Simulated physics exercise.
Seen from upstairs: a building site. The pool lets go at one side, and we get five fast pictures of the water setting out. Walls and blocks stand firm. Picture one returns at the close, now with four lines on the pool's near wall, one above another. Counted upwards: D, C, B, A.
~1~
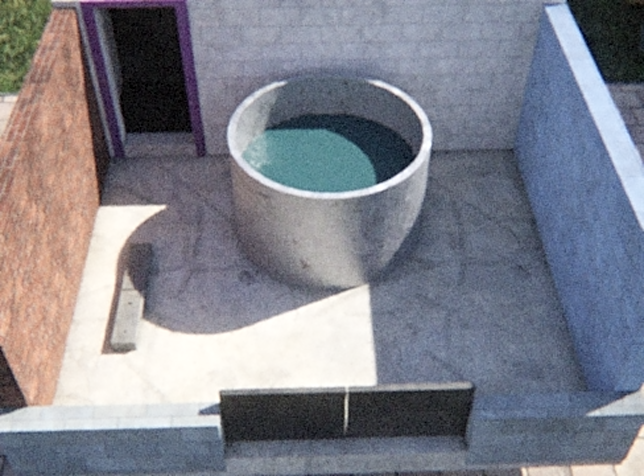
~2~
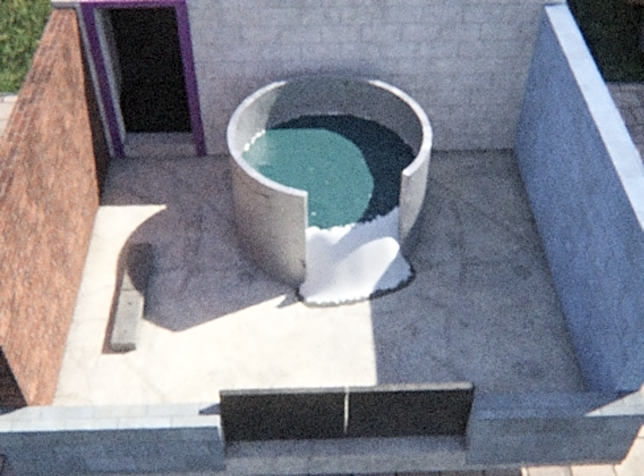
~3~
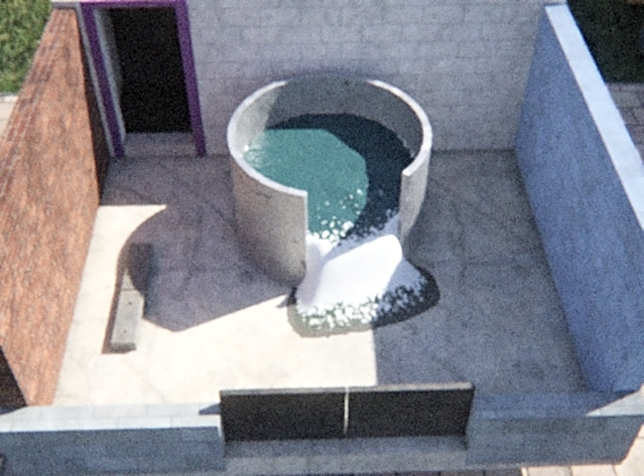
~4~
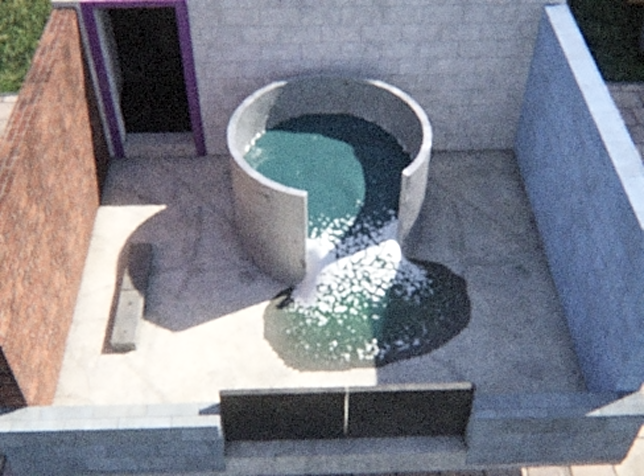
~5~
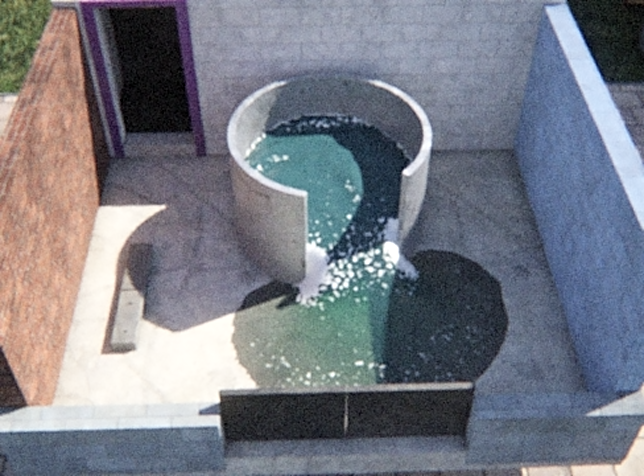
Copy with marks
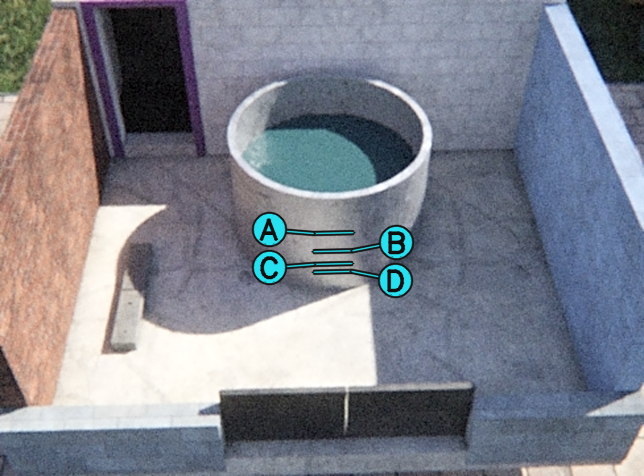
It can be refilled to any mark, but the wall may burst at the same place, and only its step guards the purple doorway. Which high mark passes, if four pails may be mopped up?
It is A.
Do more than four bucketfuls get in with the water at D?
No, that is safe.
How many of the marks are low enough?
All four.
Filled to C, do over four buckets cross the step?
No, not at all.
On the marked copy, A at (333, 233); B at (333, 251); C at (333, 263); D at (332, 271); from the bottom up D, C, B, A.
Choosing A, a splash gets over, under a bucket.
Choosing B, nothing gets over.
Choosing C, nothing gets over.
Choosing D, nothing gets over.
